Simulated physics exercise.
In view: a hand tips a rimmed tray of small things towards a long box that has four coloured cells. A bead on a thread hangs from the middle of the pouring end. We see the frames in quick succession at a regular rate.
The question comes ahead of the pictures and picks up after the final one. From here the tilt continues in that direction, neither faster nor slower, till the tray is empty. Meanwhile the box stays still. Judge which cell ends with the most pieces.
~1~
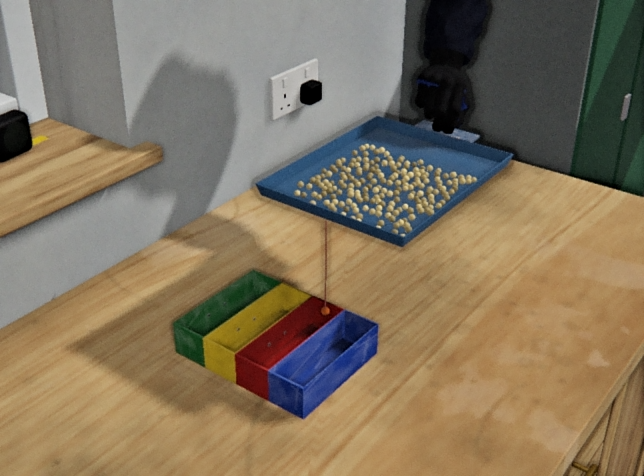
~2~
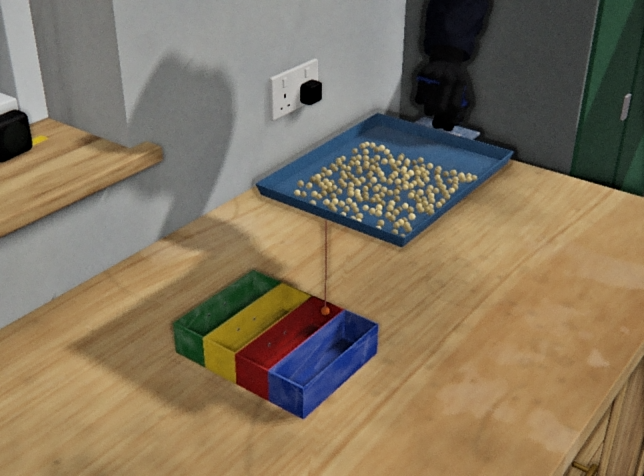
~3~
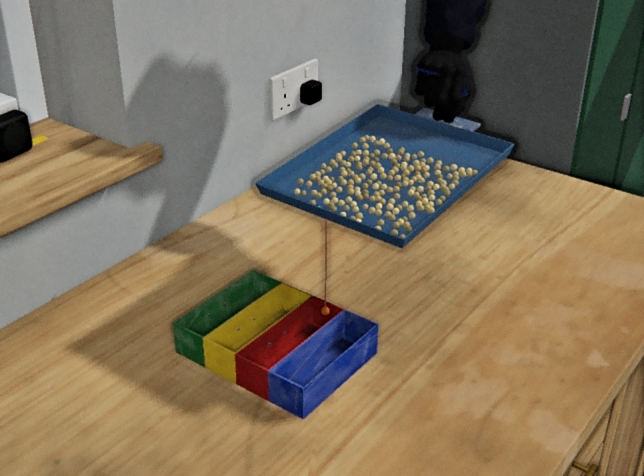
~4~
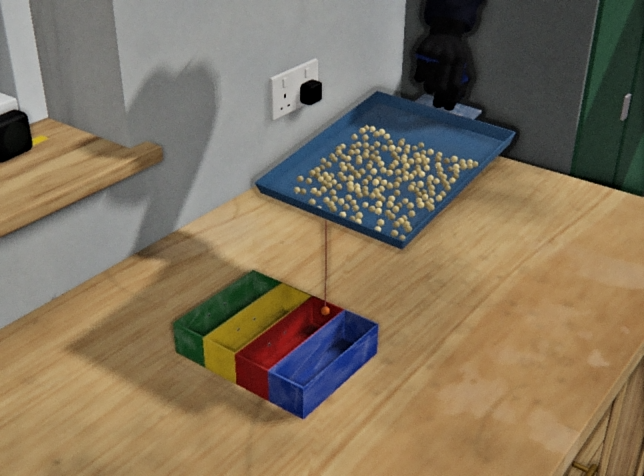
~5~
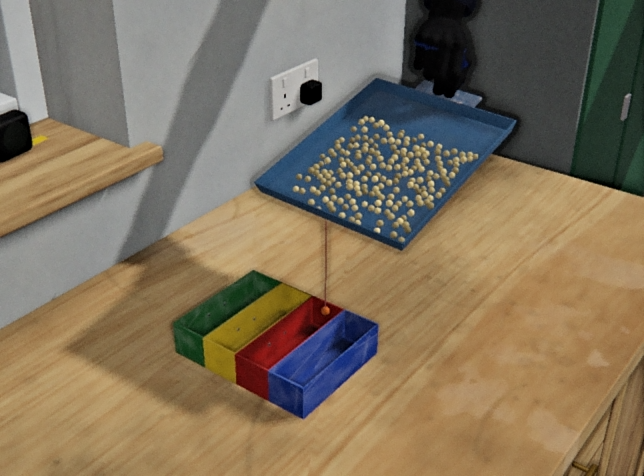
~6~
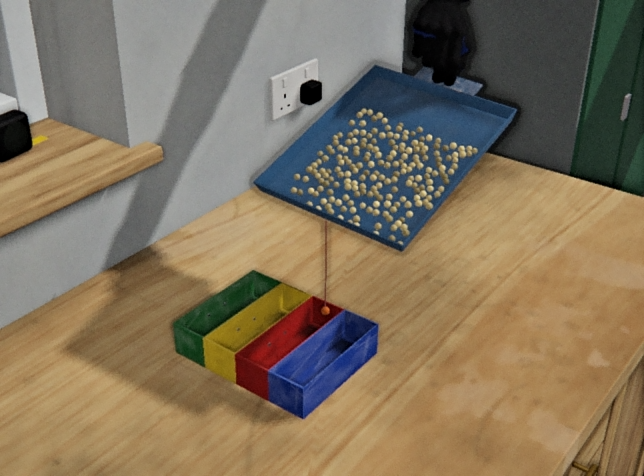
The blue cell ends with the most.
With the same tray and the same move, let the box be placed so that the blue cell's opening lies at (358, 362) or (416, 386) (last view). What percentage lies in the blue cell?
Roughly 40% the first time and 0% the second time.
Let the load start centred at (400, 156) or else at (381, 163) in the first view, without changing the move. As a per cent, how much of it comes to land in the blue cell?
About 20 % and 20 %.
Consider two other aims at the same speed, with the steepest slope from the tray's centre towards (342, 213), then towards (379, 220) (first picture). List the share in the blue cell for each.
That comes to 30 per cent the first time and 10 per cent the second.
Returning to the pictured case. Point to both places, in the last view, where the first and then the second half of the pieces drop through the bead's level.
I'd say close to (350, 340) at first and close to (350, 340) later on.
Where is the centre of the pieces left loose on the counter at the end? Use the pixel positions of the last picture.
Estimate: About (377, 407).
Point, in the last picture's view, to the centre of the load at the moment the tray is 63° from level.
About (358, 218).
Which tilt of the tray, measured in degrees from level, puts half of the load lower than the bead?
Around 100° at that moment.
Shortly afterwards, tray tipped steeply; the bulk on the tray; only a few in the blue cell; a little falling or outside the box.
Next, tray tipped past a quarter turn; only a few on the tray; near a quarter in the blue cell; a little in the red cell; near two thirds falling or outside the box.
Some moments later, tray tipped past a quarter turn; near a third in the blue cell; a little in the red cell; only a few in the yellow cell; near half falling or outside the box.
In the end, tray tipped past a quarter turn; near a third in the blue cell; a little in the red cell; only a few in the yellow cell; none at all in the green cell; near half outside the box.
